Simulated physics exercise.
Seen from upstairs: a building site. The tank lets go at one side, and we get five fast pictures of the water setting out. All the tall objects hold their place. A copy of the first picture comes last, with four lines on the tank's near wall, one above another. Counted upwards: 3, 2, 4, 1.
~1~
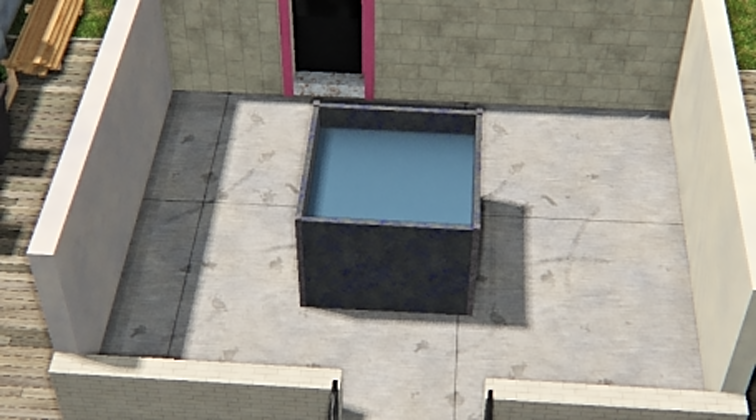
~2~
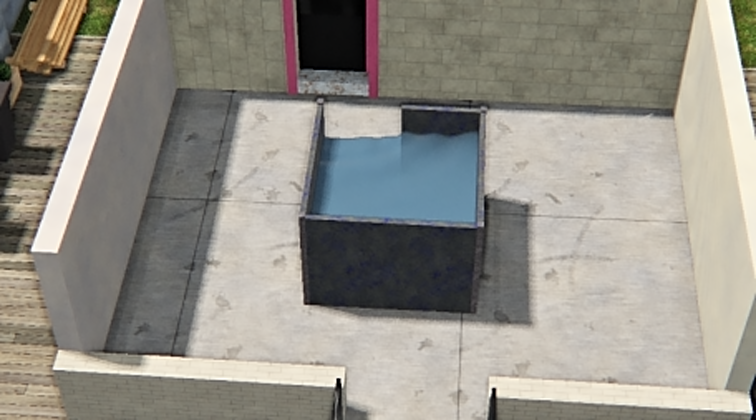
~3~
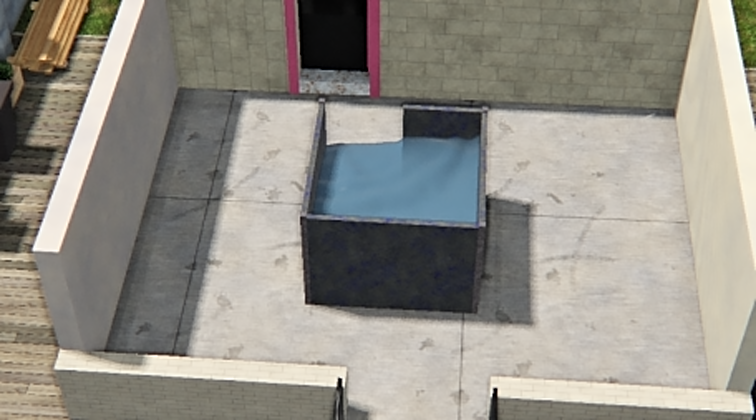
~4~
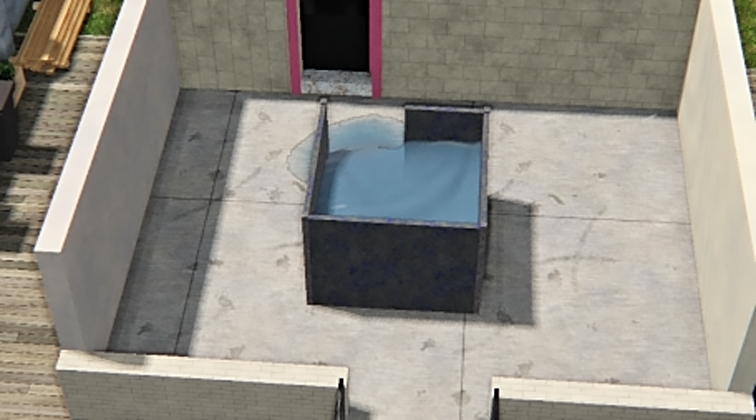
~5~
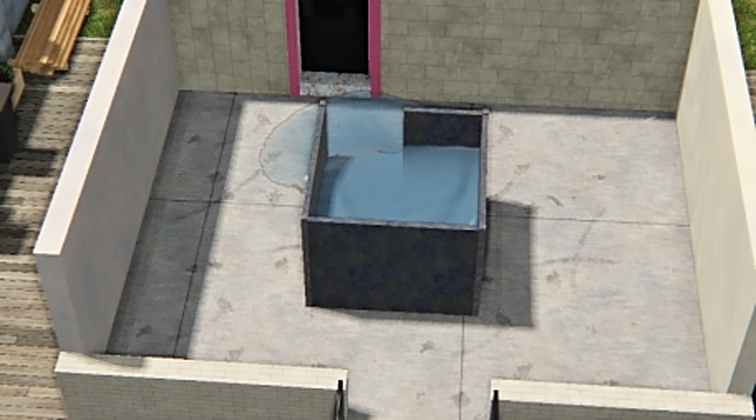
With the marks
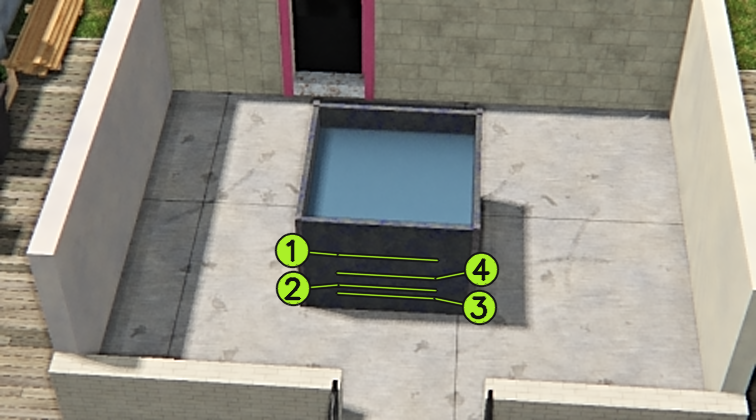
Water in a dark tank pours out through a gap at the back onto the concrete.
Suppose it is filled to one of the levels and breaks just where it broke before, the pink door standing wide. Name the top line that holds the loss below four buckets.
The limit is 2.
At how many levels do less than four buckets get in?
Two of the four.
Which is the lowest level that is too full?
4 it is.
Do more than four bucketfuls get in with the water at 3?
No, that is safe.
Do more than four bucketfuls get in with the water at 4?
Yes, that goes wrong.
On the marked copy, 1 at (387, 257); 2 at (386, 287); 3 at (386, 295); 4 at (386, 275); from the bottom up 3, 2, 4, 1.
For level 1, dozens of bucketfuls pour in.
For level 2, a splash gets over, under a bucket.
For level 3, nothing gets over.
For level 4, about 7 bucketfuls get in.
